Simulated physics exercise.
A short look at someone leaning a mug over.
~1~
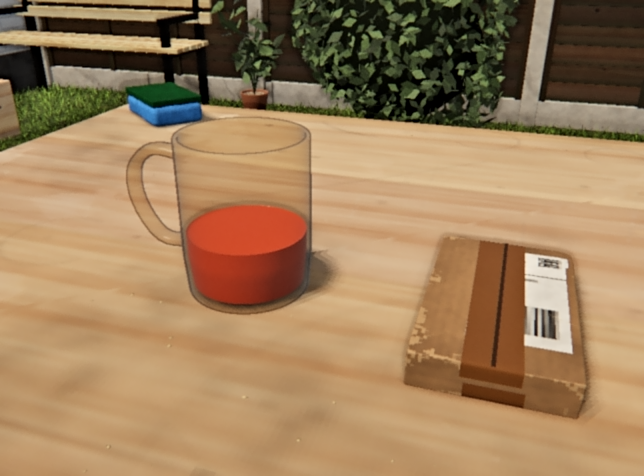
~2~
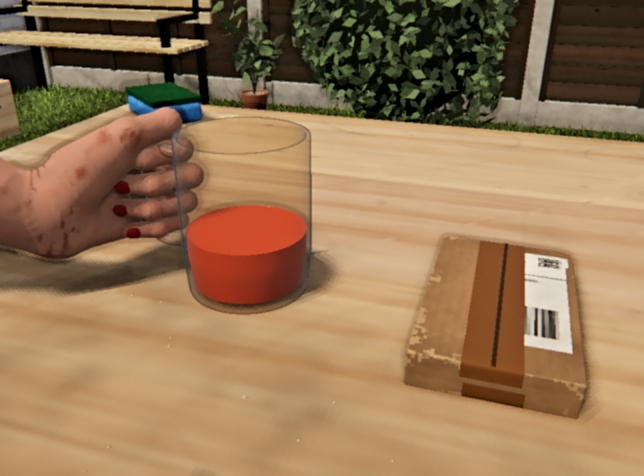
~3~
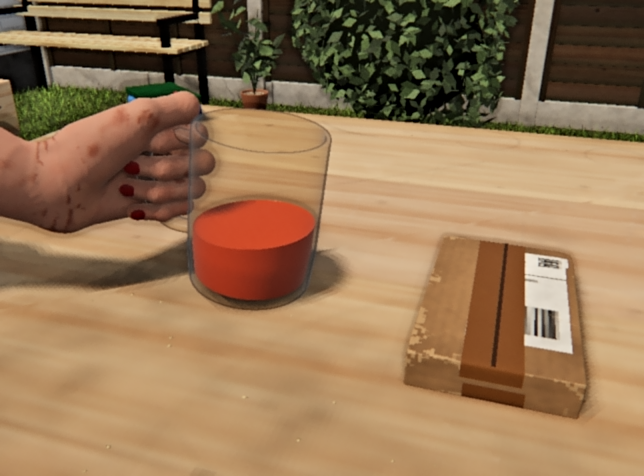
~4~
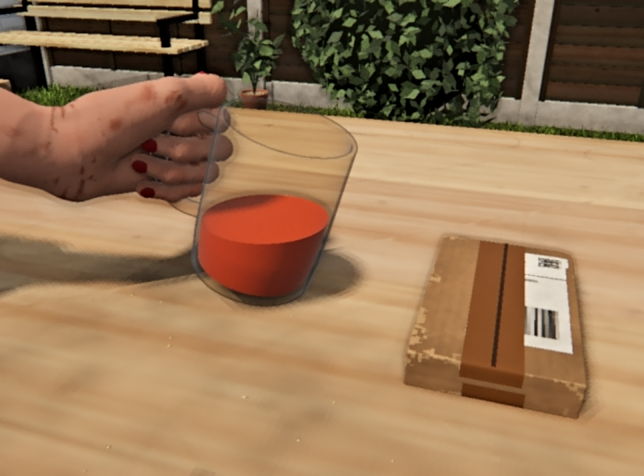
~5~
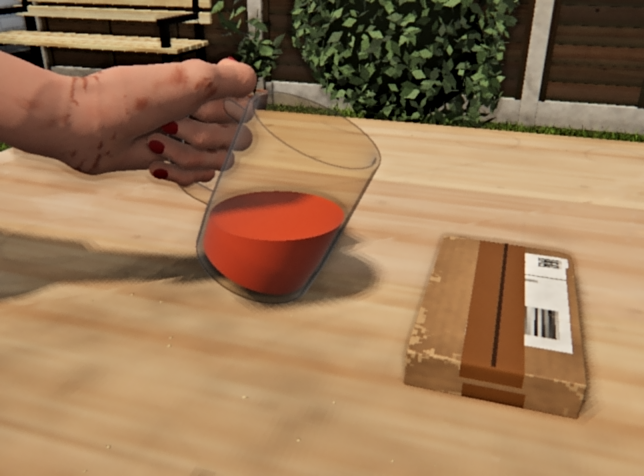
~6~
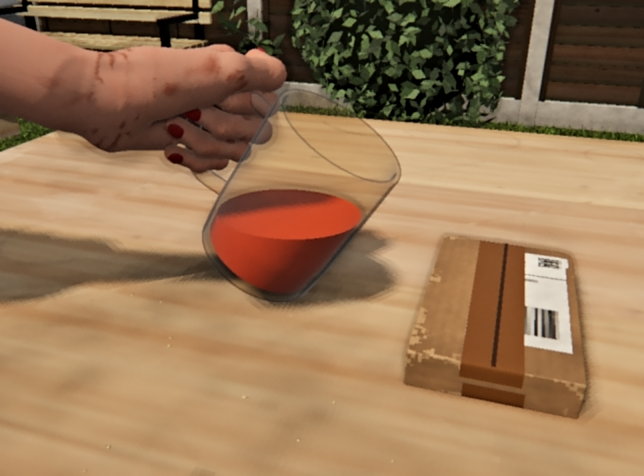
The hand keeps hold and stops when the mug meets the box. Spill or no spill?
The mug slops over.
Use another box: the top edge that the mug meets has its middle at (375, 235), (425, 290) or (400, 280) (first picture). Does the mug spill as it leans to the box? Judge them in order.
One after the other: Holds, slops over, runs over.
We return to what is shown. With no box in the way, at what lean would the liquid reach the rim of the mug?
Roughly 60°.
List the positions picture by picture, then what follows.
In the first frame, it stands upright; mug (245, 208) about a third full.
The second frame shows a hand takes hold; mug about a third full, surface at (246, 229); box (498, 311).
The third frame shows tipping on its foot; mug (256, 203) about a third full.
In the fourth frame, the top moves towards the box; mug about a third full, surface at (265, 218); box (498, 311).
The fifth frame shows on the way over; mug (286, 195) tipped 25°.
In the sixth frame, it is leaning; mug (299, 195) tipped 35°; box (498, 311).
Shortly, the mug leans by about 50°; none is lost.
Then, the mug leans by about 65°; it has lost some; about three quarters of the tomato juice is inside.
At the finish, the mug leans by about 75°, against the box; it has lost some; about half of the tomato juice is inside.
